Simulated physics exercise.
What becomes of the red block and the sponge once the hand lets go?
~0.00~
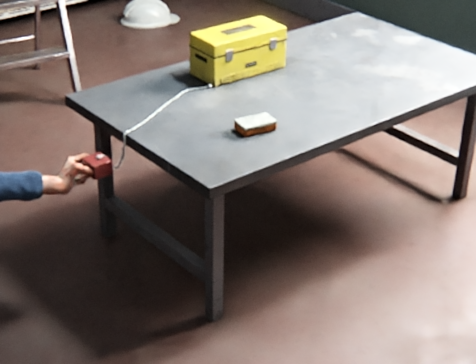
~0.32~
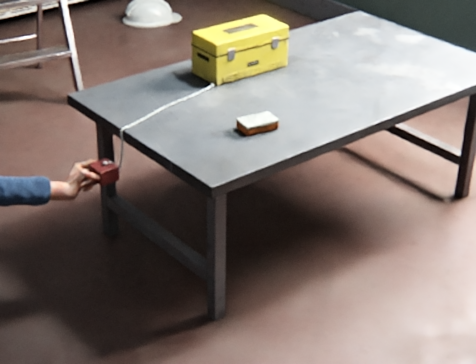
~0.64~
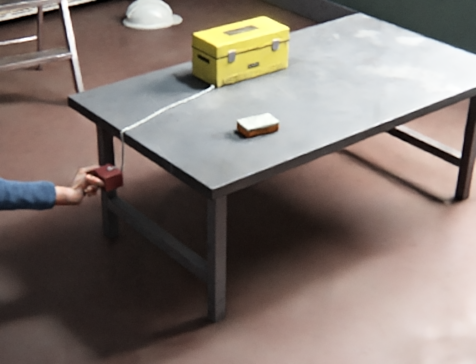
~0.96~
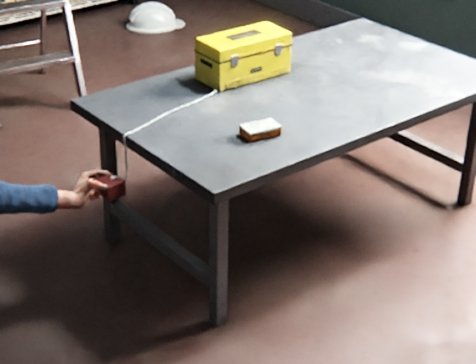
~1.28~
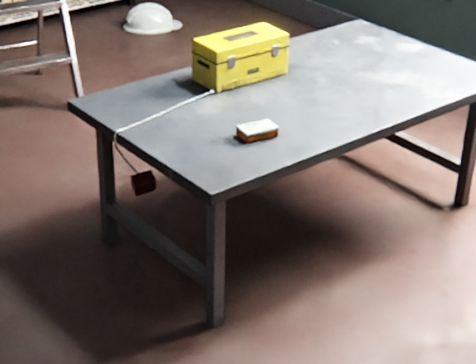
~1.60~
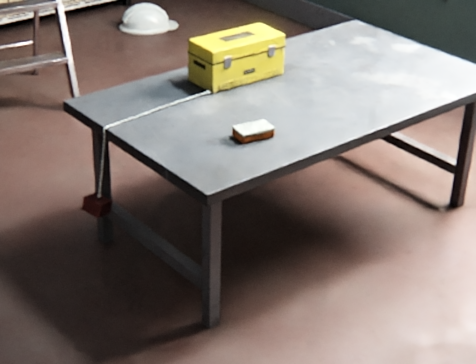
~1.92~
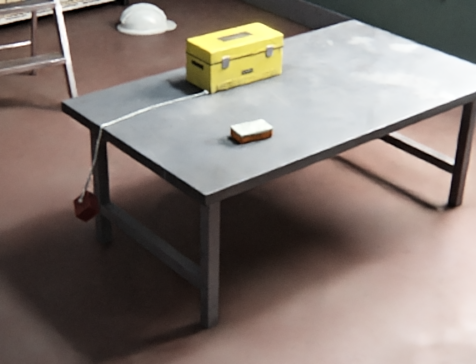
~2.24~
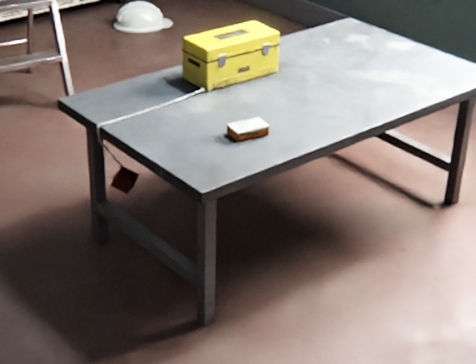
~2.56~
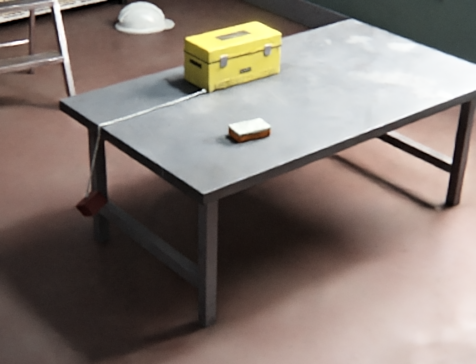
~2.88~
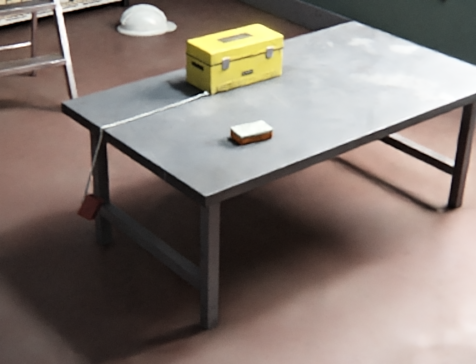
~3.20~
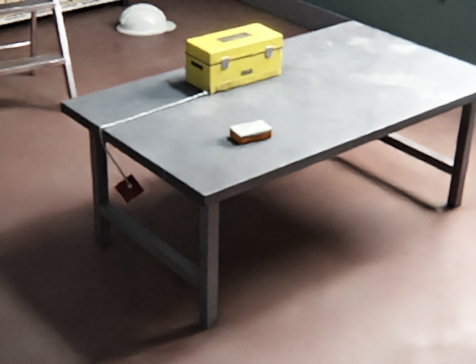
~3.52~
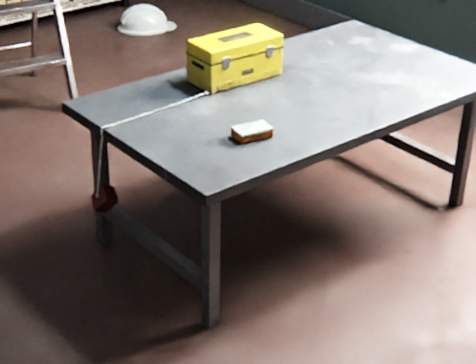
The red block ends up dangling on its string off the end of the workbench. The sponge keeps its place on top.
